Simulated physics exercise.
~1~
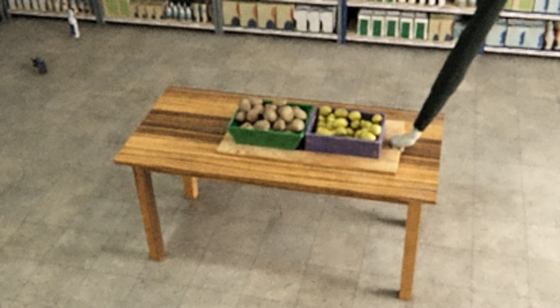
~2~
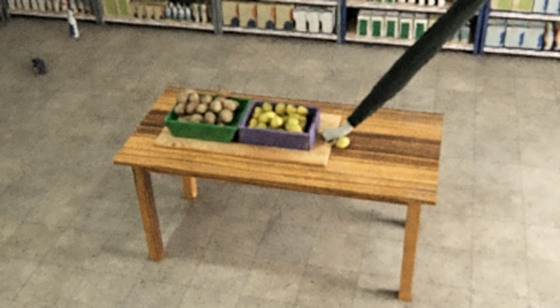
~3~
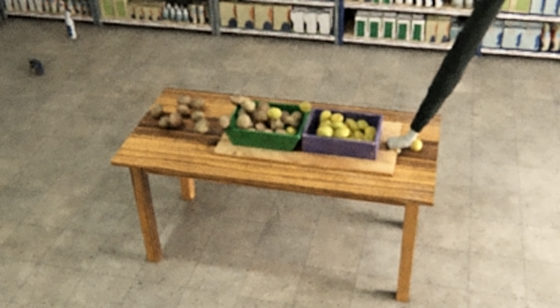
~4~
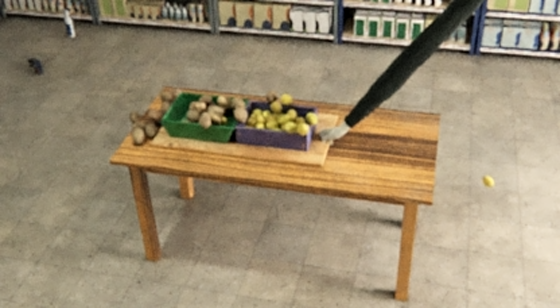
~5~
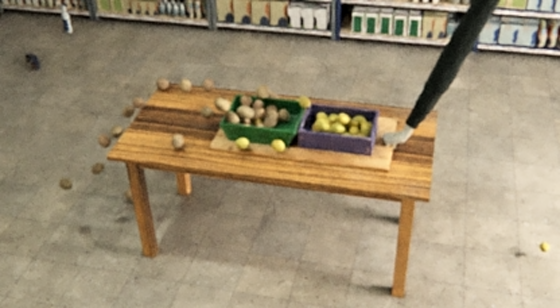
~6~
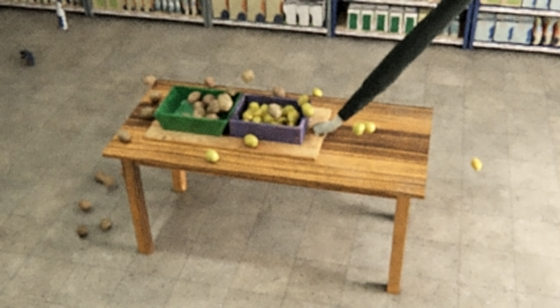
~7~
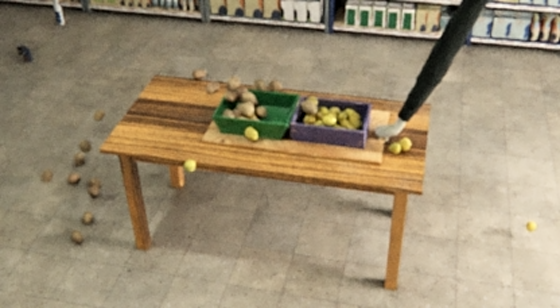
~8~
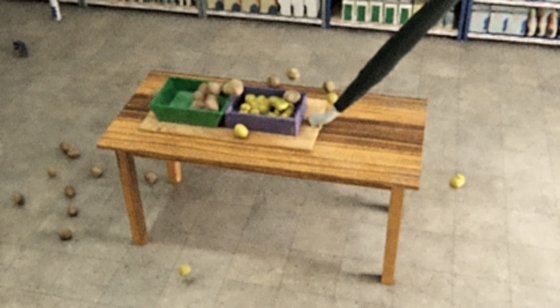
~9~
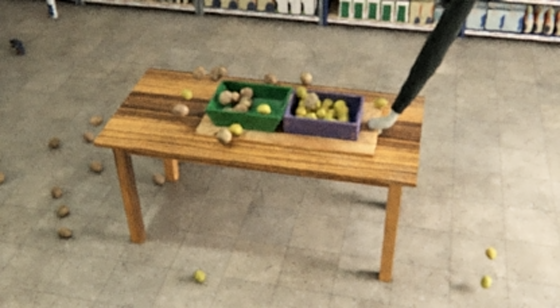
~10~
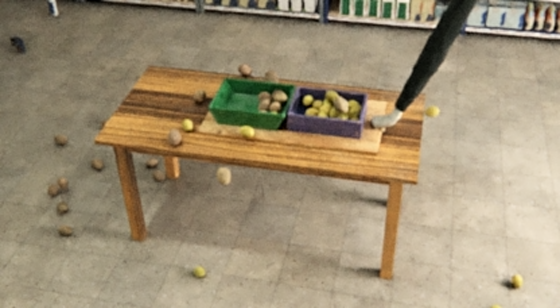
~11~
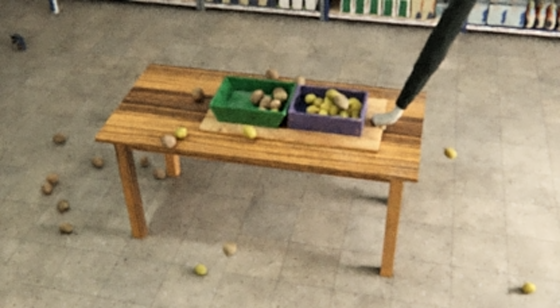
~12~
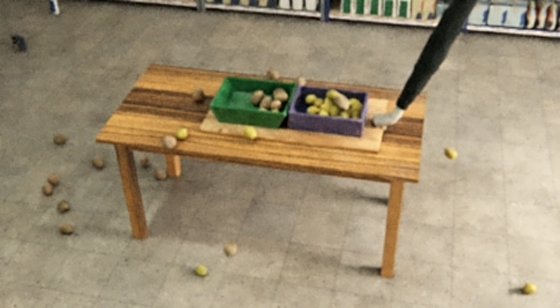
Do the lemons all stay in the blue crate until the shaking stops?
No, more than one in six of the lemons get out of the blue crate. Some of them end up on the table and the floor.
A dark arm shakes two crates sideways until potatoes and lemons lie scattered on the floor.
